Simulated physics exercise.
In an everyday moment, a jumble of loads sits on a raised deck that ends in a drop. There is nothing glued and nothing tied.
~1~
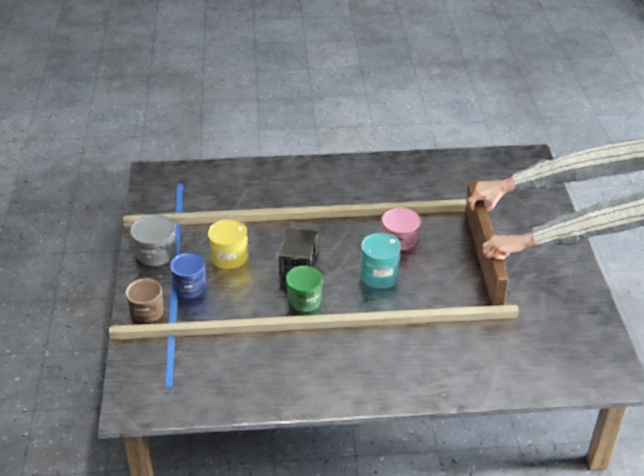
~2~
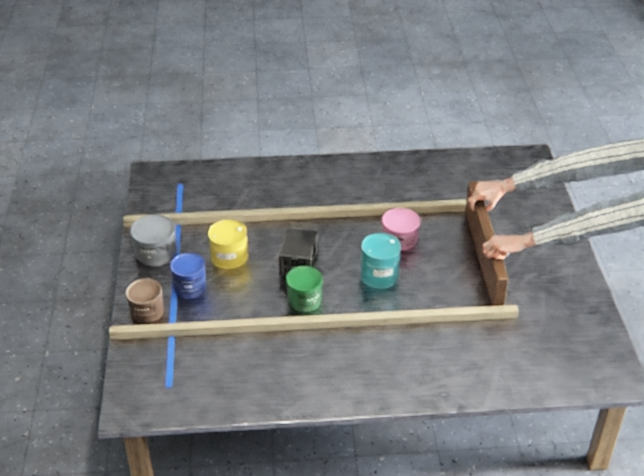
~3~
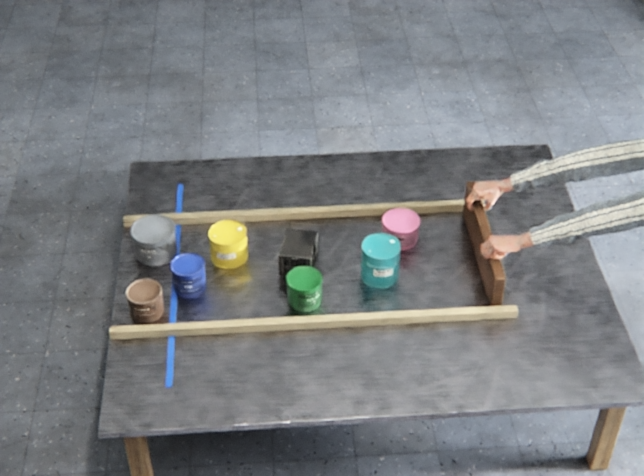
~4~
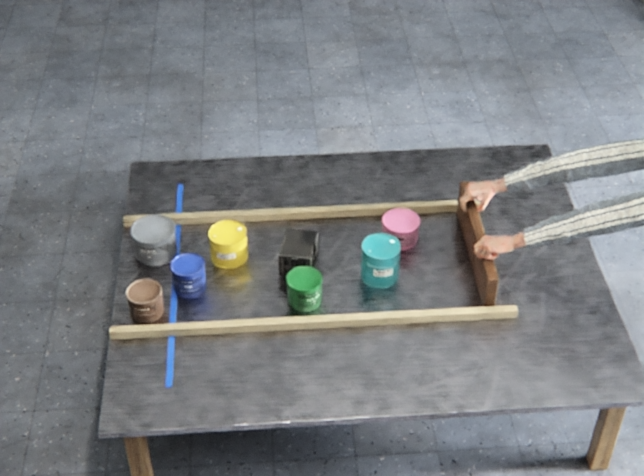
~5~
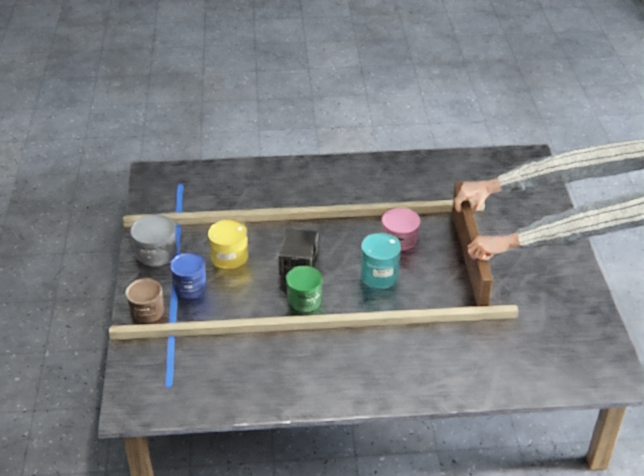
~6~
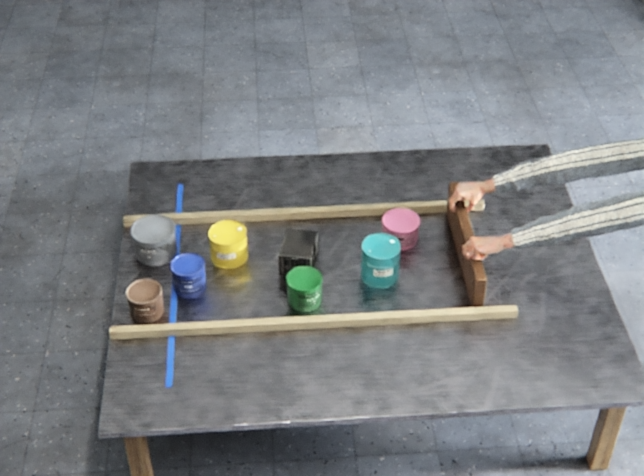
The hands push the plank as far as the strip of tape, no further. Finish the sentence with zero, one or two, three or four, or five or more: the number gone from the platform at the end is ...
The number gone from the platform at the end is one or two.
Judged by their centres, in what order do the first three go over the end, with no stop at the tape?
Grey pail, brown pail, yellow canister.
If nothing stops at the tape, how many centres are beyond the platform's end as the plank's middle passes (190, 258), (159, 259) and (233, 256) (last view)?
Counts per position: 1 / 5 / 0.
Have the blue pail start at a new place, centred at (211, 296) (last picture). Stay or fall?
Result: The blue pail keeps its place.
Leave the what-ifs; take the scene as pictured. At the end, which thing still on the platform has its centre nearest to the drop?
It's the yellow canister.
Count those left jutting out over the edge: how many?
It totals 3.
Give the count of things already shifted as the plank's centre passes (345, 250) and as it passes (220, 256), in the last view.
The counts are 3 and 8.
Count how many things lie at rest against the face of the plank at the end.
Count recorded: 3.
Soon after, none off yet; brown pail at rest near (145, 301); grey pail at rest near (155, 240); blue pail at rest near (189, 276).
At rest, the number that fall off is one or two; fallen, grey pail and brown pail.
